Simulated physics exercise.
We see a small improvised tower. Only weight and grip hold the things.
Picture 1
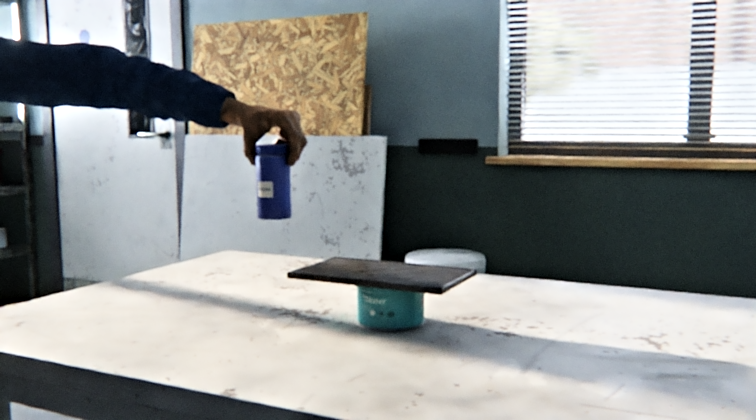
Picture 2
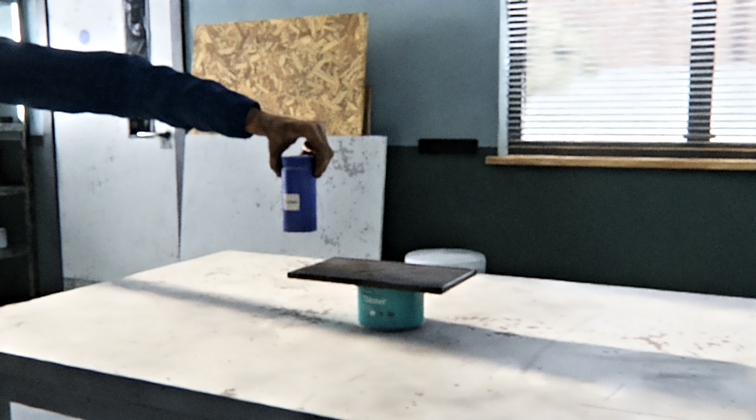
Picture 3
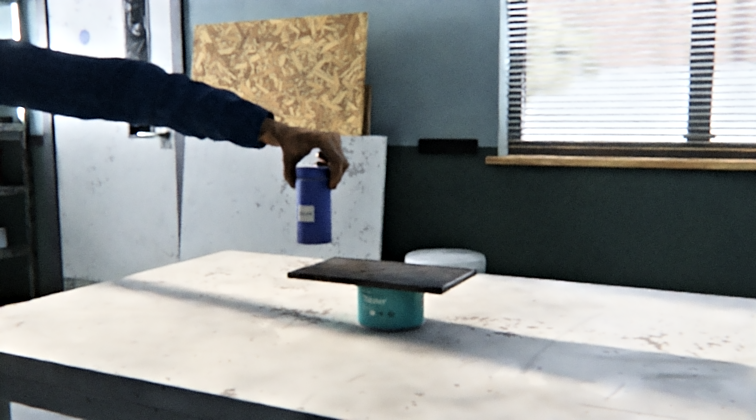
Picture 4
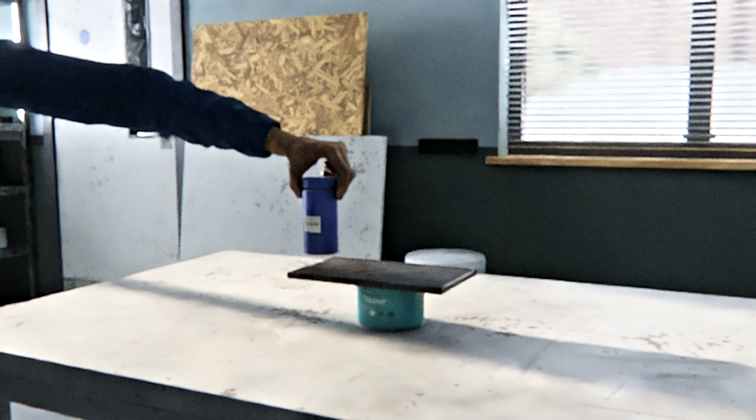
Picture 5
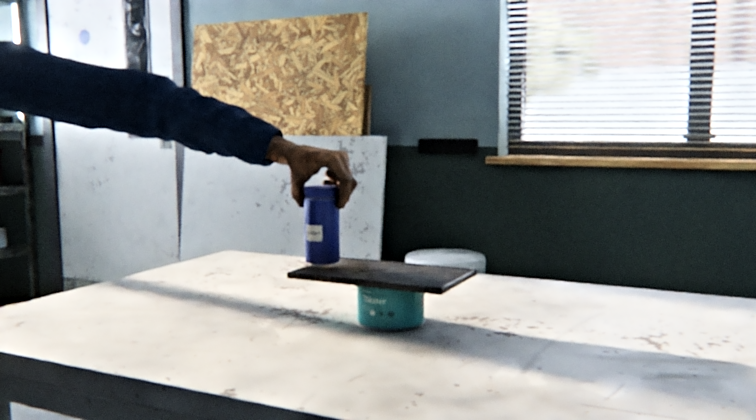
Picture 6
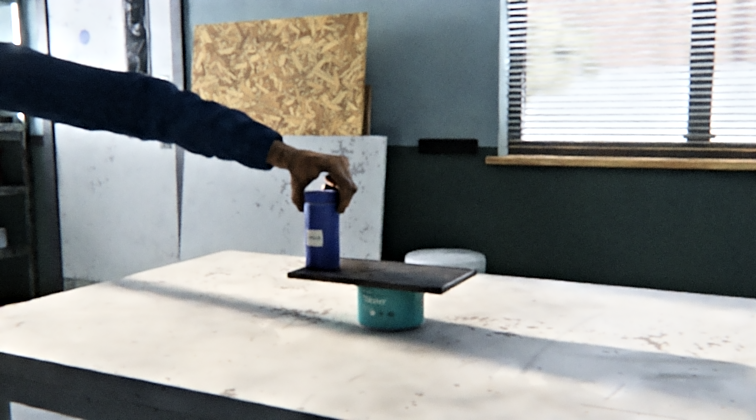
An arm in a dark blue sleeve reaches in from the left over a pale, worn table, seen from slightly above in a room with a blinds-covered window and a chipboard panel. A dark flat board rests on a turquoise tub, with a white round object behind. The hand carries a blue jar rightward and down onto the board's left end, still gripping its top, while the camera stays still.
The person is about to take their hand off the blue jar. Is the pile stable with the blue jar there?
Here the stack gives way.
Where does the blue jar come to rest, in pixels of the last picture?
At about (289, 286).
Then, 0.40 s later than the last frame, blue jar now fallen; black lid tilted by 55°.
Then, 0.60 s later than the last frame, black lid tilted by 32°.
When it is over, fallen, blue jar; the other 2 as before. End places, in pixels of the last picture, blue jar near (289, 286). The stack loses its balance.
